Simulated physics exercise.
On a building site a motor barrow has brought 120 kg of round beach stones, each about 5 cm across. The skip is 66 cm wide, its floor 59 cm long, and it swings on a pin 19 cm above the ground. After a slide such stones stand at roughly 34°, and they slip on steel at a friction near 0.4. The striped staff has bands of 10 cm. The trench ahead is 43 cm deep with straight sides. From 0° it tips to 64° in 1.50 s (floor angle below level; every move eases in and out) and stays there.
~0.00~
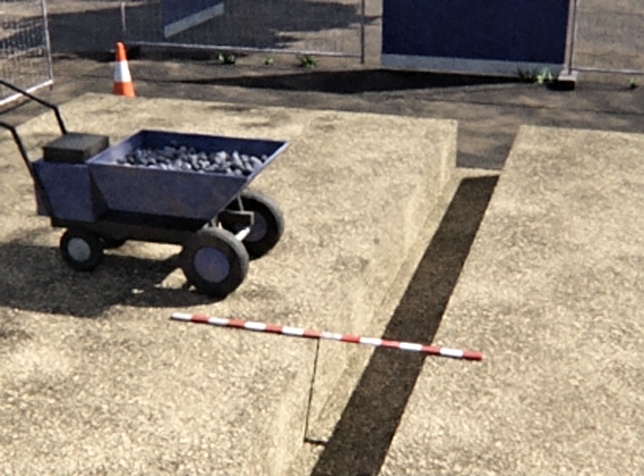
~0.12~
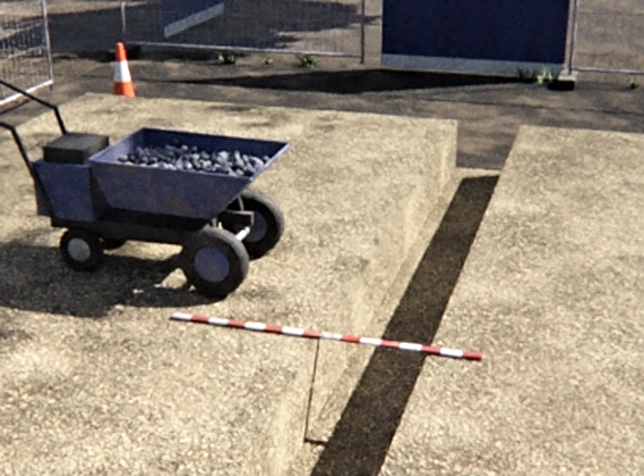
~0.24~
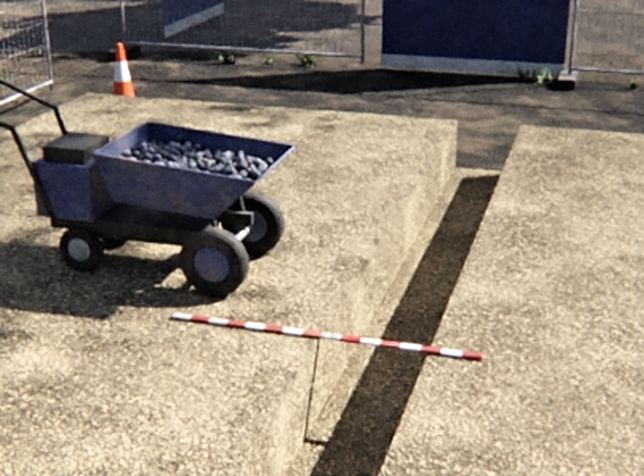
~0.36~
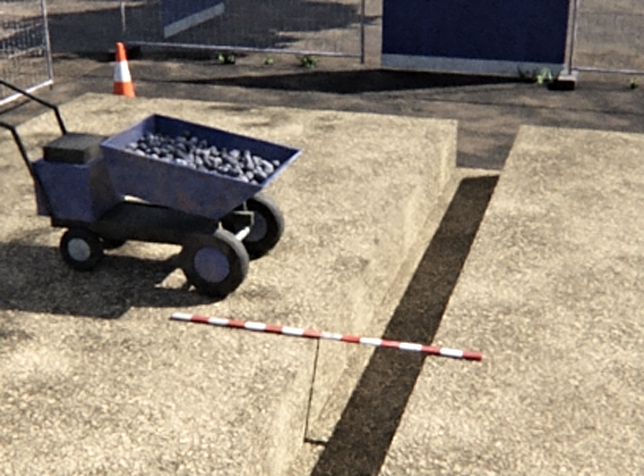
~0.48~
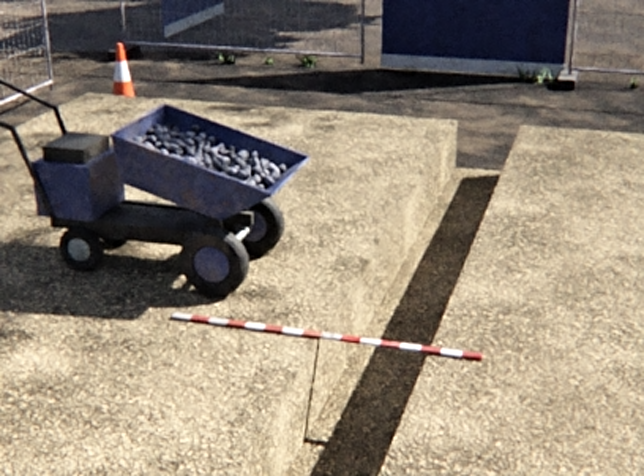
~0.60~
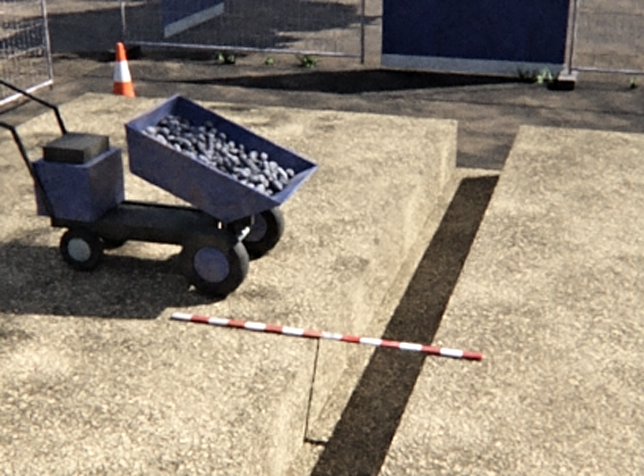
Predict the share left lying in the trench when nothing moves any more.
Roughly 97 per cent ends in the trench.
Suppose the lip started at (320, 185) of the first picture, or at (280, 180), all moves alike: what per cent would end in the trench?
Near 80 per cent from the first place, 100 from the second.
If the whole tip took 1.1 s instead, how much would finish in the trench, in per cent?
It would be near 100 per cent.
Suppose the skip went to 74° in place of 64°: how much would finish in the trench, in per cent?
In that case some 90 per cent.
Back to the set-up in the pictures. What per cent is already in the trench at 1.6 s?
Some 40 per cent.
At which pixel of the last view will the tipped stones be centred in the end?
Near (401, 352).
After 1.1 s the floor is at 54°; 100 % in the skip; the foremost stones are at (317, 228).
After 1.6 s the floor is at 64°; 48 % in the skip, 9 % short of the trench, 42 % in the trench; the foremost stones are at (423, 366).
After 2.0 s the floor is at 64°; 20 % in the skip, 7 % short of the trench, 74 % in the trench; the foremost stones are at (449, 342).
After 3.9 s the floor is at 64°; 0 % in the skip, 3 % short of the trench, 97 % in the trench; the foremost stones are at (444, 358).
